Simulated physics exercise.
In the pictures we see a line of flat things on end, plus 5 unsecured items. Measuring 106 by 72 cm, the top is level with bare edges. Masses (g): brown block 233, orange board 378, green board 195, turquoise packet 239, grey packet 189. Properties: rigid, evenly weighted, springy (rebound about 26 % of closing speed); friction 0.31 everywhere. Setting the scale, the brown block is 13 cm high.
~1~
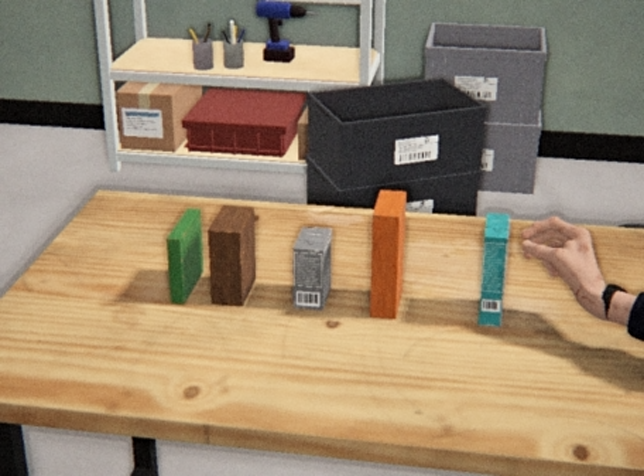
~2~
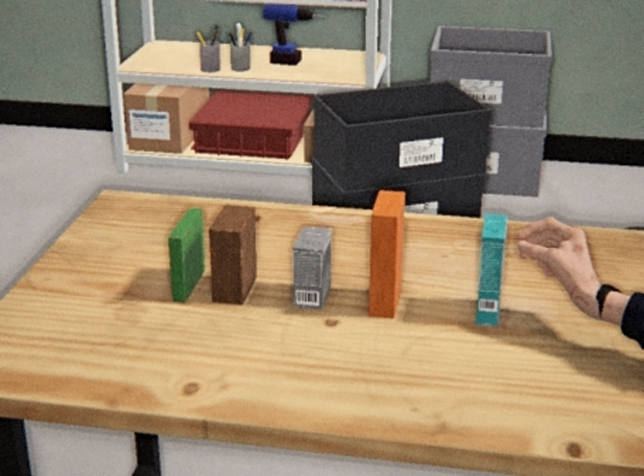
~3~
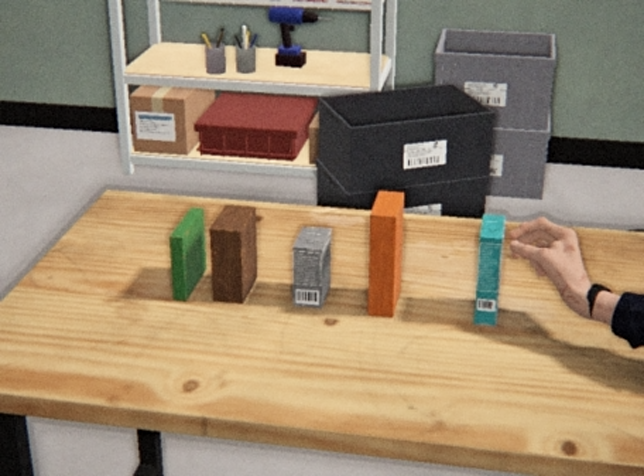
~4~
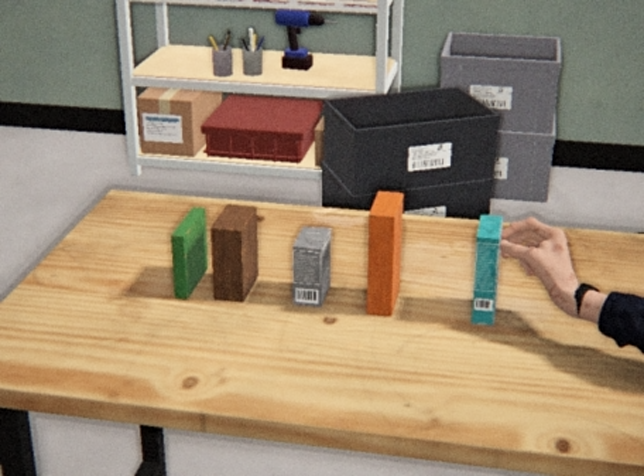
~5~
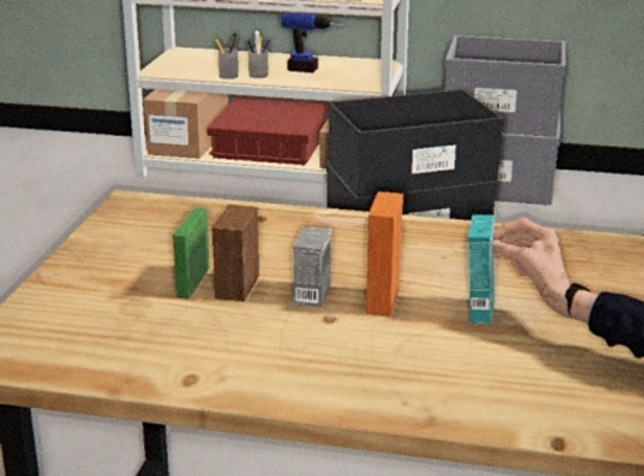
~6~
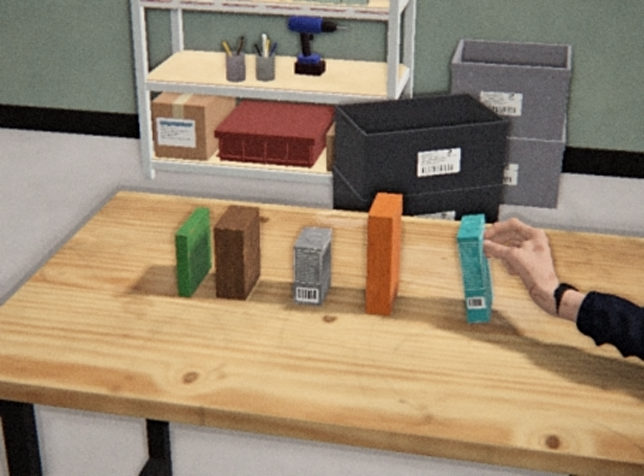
A hand at the right of a wooden table pushed the upright turquoise packet slightly leftward until it leaned a little toward the orange board, while the grey, brown and green pieces stayed standing.
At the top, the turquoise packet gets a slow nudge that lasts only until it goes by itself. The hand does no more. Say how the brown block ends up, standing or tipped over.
Vertical.
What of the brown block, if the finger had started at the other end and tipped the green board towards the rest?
In that case the brown block does not fall.
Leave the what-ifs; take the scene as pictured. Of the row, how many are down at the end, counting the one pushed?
All told, 1.
Then, 0.30 s later than the last frame, turquoise packet 41° over.
Then, 0.50 s later than the last frame, turquoise packet 90° over.
When it is over, all 3 within 5 cm of the start. End places, in pixels of the last picture, brown block near (238, 252).
